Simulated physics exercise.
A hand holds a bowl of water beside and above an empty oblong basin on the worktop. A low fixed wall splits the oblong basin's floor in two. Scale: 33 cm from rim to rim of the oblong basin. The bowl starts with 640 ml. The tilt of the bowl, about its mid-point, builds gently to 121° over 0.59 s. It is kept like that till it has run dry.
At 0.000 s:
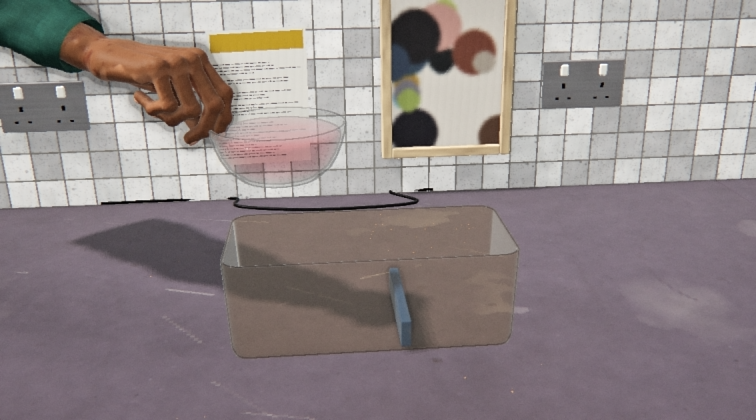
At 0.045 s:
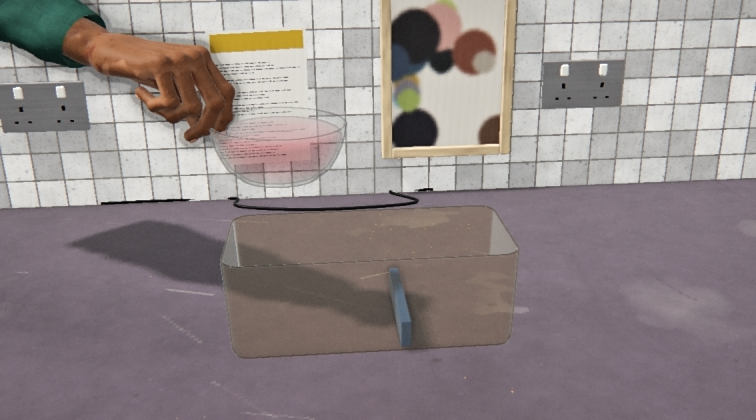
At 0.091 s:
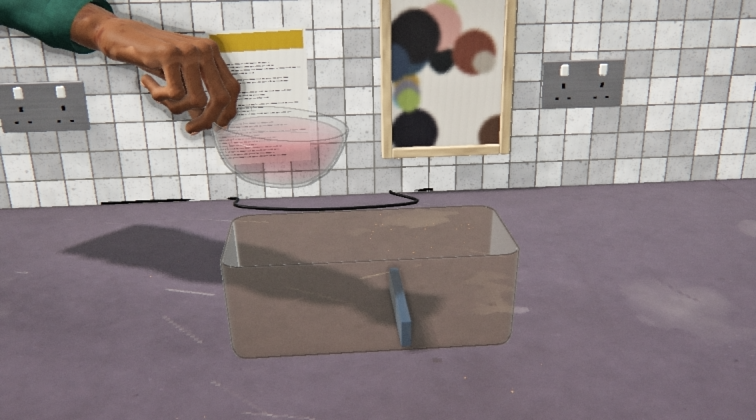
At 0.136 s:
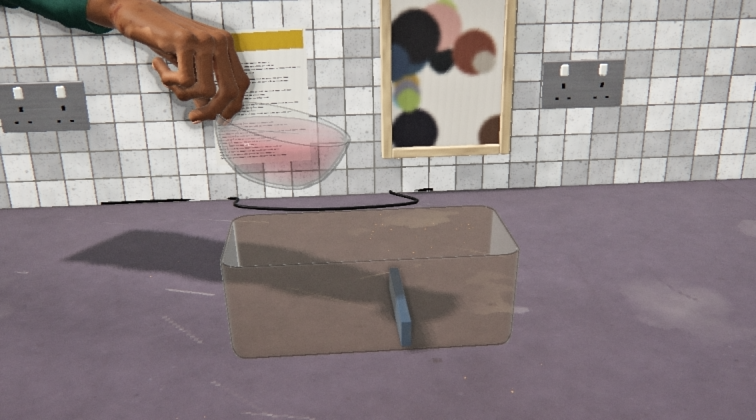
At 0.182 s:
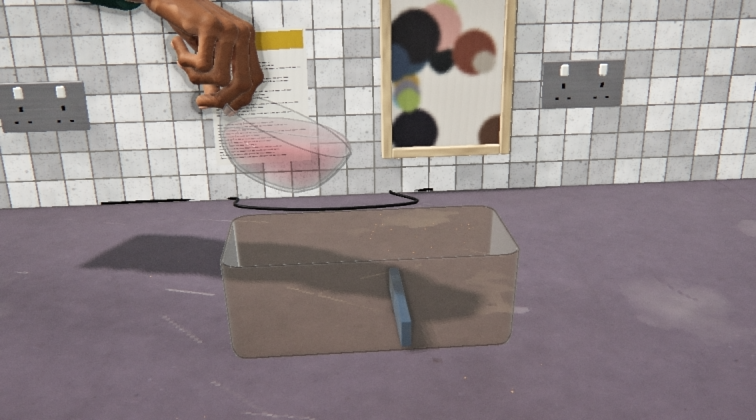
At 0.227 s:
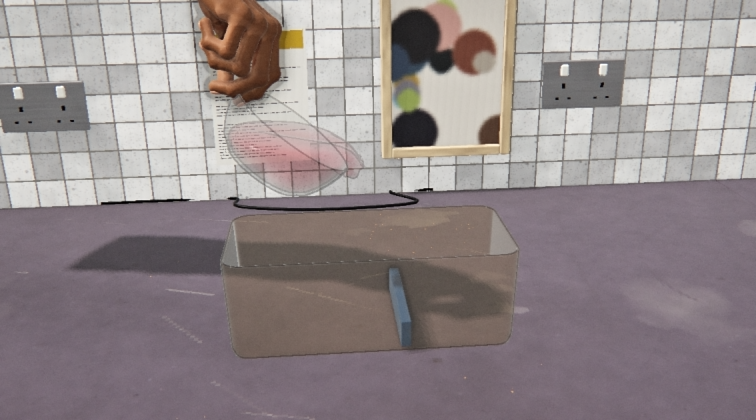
A hand tilted a clear glass bowl of pinkish liquid gradually to the right above an oblong basin on the purple worktop, and the liquid slid to the lowered rim and began trickling over it.
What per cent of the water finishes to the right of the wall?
The far part has some 30 per cent.
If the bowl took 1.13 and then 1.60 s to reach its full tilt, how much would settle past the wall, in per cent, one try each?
First 45, then 55 per cent.
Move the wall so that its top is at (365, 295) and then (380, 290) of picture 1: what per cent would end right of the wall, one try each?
In turn about 65 and 50 per cent.
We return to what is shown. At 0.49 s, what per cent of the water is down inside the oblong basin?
Some 90 per cent.
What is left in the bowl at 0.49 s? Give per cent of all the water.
About 1 per cent.
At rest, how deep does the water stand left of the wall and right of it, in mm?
Some 14 mm on the left and 12 mm on the right.
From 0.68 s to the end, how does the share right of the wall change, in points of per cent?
It goes up by about 1.
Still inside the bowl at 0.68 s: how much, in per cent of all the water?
Near 0 in a hundred.
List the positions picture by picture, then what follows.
In the first picture, tilt 0°; pouring edge (345, 122); surface from (214, 132) to (341, 128); the oblong basin's rim runs from (227, 242) to (506, 229); the wall's top is at (400, 294).
In the second picture, tilt 2°; pouring edge (346, 124); surface from (214, 131) to (342, 129).
In the third picture, tilt 7°; pouring edge (348, 130); surface from (216, 127) to (345, 132).
In the fourth picture, tilt 15°; pouring edge (349, 140); surface from (220, 126) to (347, 135).
In the fifth picture, tilt 26°; pouring edge (349, 153); surface from (223, 126) to (343, 143); 4 per cent is over the edge.
In the sixth picture, tilt 39°; pouring edge (346, 168); surface from (228, 129) to (328, 146); 12 per cent is over the edge.
Then, 0.49 s in, the tilt is 112° and 1 per cent is still to pour, 66 is left of the wall and 23 right of it.
Then, 0.68 s in, the tilt is 121° and 0 per cent is still to pour, 64 is left of the wall and 29 right of it.
Then, 0.87 s in, the tilt is 121° and 0 per cent is still to pour, 65 is left of the wall and 30 right of it.
Then, 1.09 s in, the tilt is 121° and 0 per cent is still to pour, 65 is left of the wall and 30 right of it.
Finally, 65 per cent lies left of the wall, 30 right of it and 5 outside.
